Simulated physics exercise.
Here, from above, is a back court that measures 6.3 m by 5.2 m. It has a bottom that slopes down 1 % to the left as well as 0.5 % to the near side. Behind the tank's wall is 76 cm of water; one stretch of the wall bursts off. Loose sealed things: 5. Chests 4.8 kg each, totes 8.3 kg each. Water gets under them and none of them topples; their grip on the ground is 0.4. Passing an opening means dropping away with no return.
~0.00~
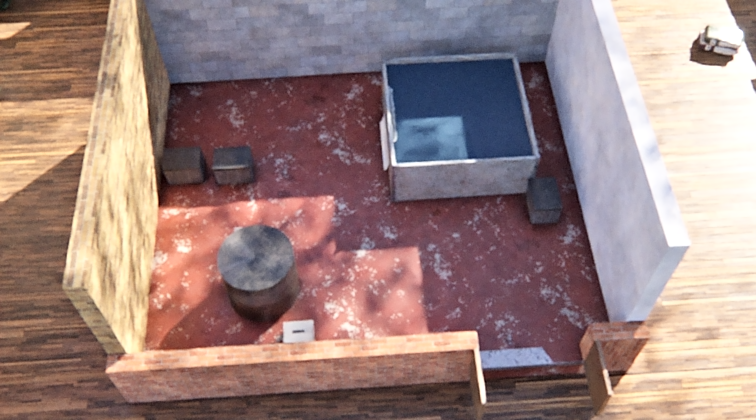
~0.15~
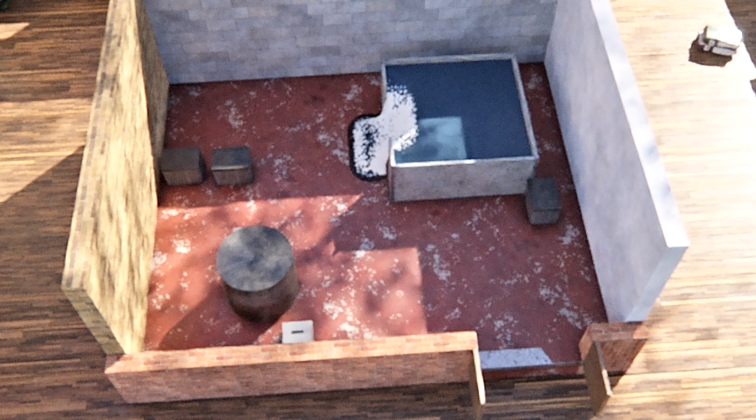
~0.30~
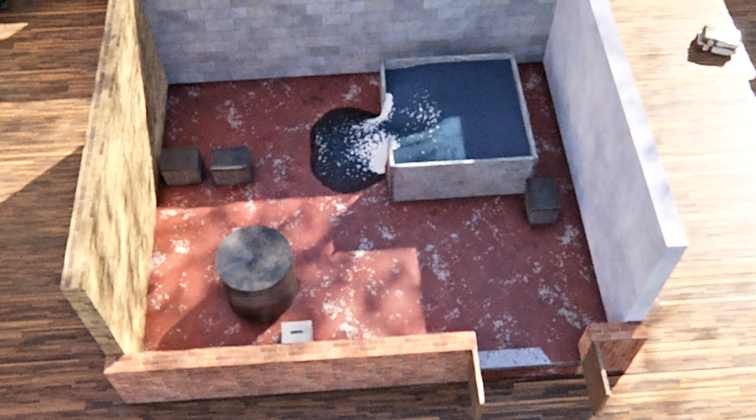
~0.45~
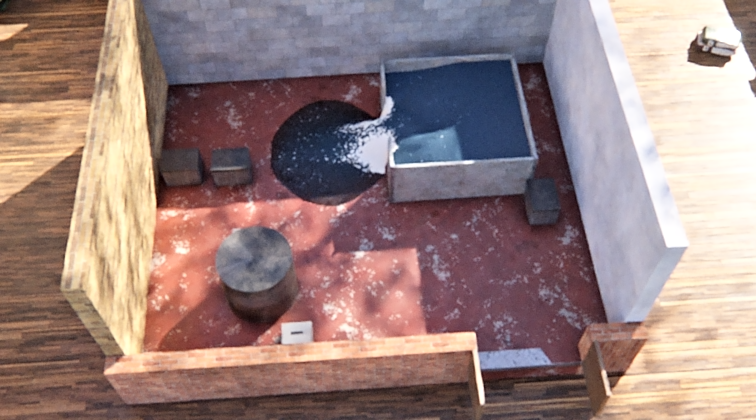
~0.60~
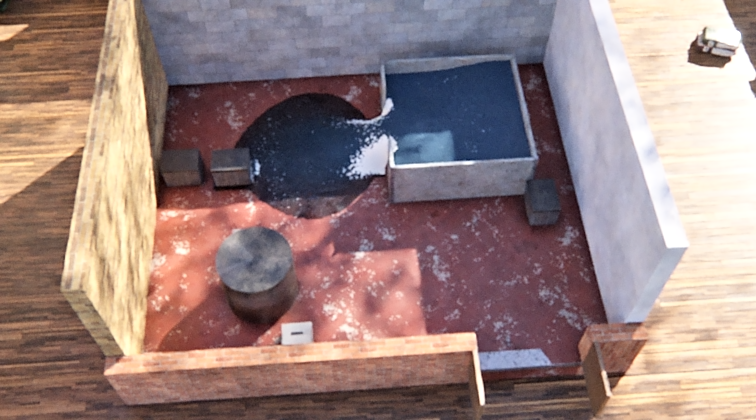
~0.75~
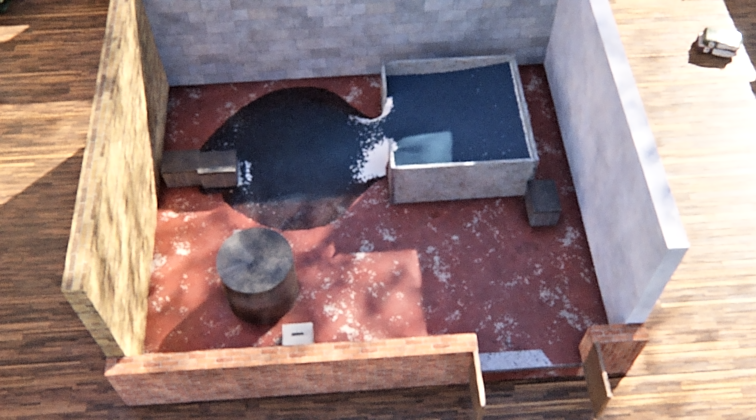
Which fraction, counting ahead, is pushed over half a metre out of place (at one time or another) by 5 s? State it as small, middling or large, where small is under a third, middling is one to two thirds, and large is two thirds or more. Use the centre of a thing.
Large.
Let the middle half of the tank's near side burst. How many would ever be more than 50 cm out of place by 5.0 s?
The answer would then be 3.
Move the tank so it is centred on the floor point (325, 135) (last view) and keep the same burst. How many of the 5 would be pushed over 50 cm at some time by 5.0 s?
Result: 4 of them.
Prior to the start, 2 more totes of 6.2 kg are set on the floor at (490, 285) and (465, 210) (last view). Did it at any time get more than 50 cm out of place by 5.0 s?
The first comes out within the limit, the second within the limit.
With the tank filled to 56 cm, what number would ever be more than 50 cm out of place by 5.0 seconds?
With that change, 4 of them.
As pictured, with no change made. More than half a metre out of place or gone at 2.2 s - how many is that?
The number I get is 1.
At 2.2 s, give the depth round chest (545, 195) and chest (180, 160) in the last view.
Depths: Near 0 cm, then near 24 cm.
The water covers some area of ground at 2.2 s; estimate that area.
About 17 m2.
After 1.1 s 0 of 5 are over 50 cm from their spots; 2 afloat.
After 2.2 s 1 of 5 are over 50 cm from their spots; 2 afloat.
After 3.5 s 2 of 5 are over 50 cm from their spots; 3 afloat.
After 5.0 s 4 of 5 are over 50 cm from their spots, and 4 have been at some point; 2 afloat.
